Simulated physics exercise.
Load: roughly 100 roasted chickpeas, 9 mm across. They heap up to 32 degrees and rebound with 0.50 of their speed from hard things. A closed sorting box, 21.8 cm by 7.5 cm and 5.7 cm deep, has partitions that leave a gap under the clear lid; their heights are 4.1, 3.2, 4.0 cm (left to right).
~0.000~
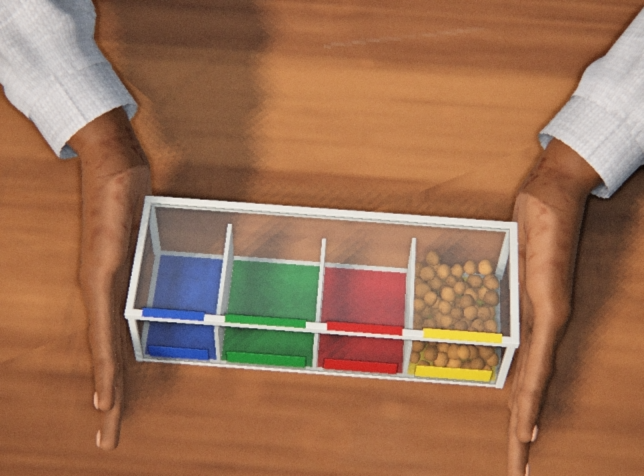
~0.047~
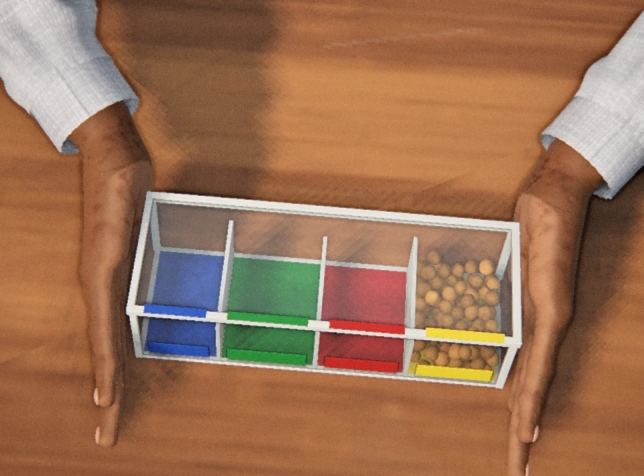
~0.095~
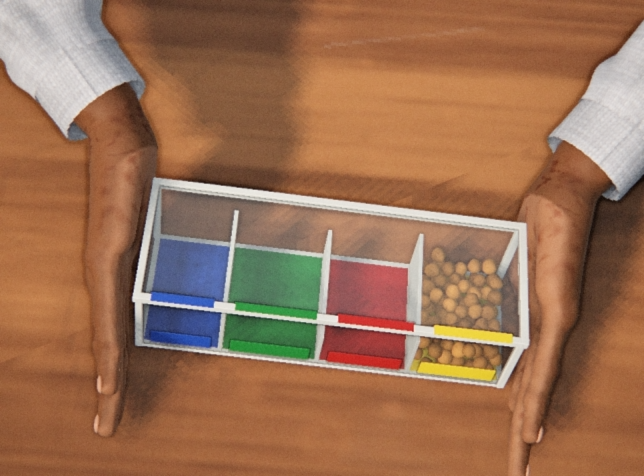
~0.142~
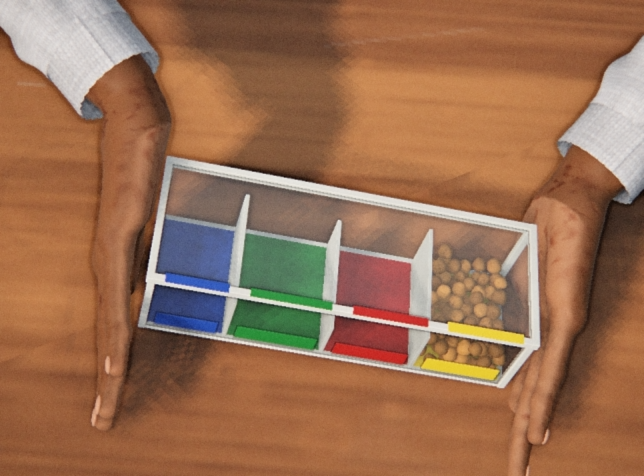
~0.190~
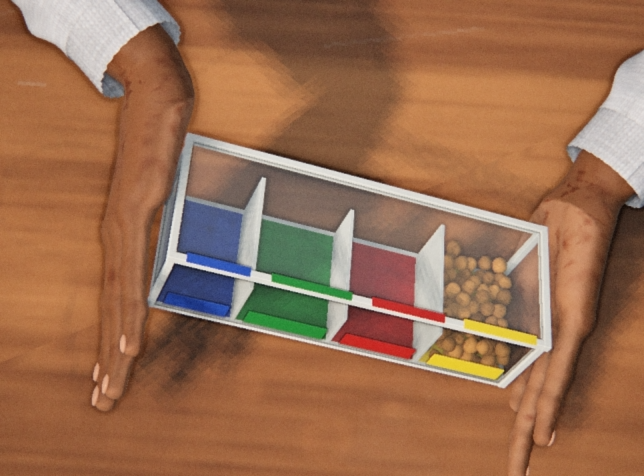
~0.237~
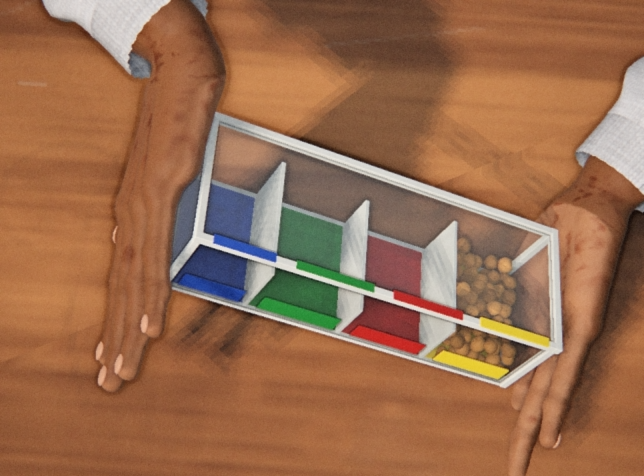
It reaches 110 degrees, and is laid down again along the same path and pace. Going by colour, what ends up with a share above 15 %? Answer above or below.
Red compartment: Below; blue compartment: Below; green compartment: Below; yellow compartment: Above.
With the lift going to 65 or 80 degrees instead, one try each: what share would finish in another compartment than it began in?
Some 0 and 0 per cent.
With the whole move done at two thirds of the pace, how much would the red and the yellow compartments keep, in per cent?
In that case red 0; yellow 100.
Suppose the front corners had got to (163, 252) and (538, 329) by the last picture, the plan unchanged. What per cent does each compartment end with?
Red 0; blue 0; green 0; yellow 100.
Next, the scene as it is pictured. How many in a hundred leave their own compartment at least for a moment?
Some 0 per cent.
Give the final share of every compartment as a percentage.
Red 0, blue 0, green 0, yellow 100.
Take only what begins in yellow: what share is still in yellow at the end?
Roughly 100 per cent.
Then, at 0.97 s, tilt 109 degrees; yellow 100 %.
After 1.45 s, tilt 47 degrees; yellow 100 %.
Then, at 2.01 s, tilt 0 degrees; yellow 100 %.
In the end, at 2.6 s, red 0 %, blue 0 %, green 0 %, yellow 100 %.
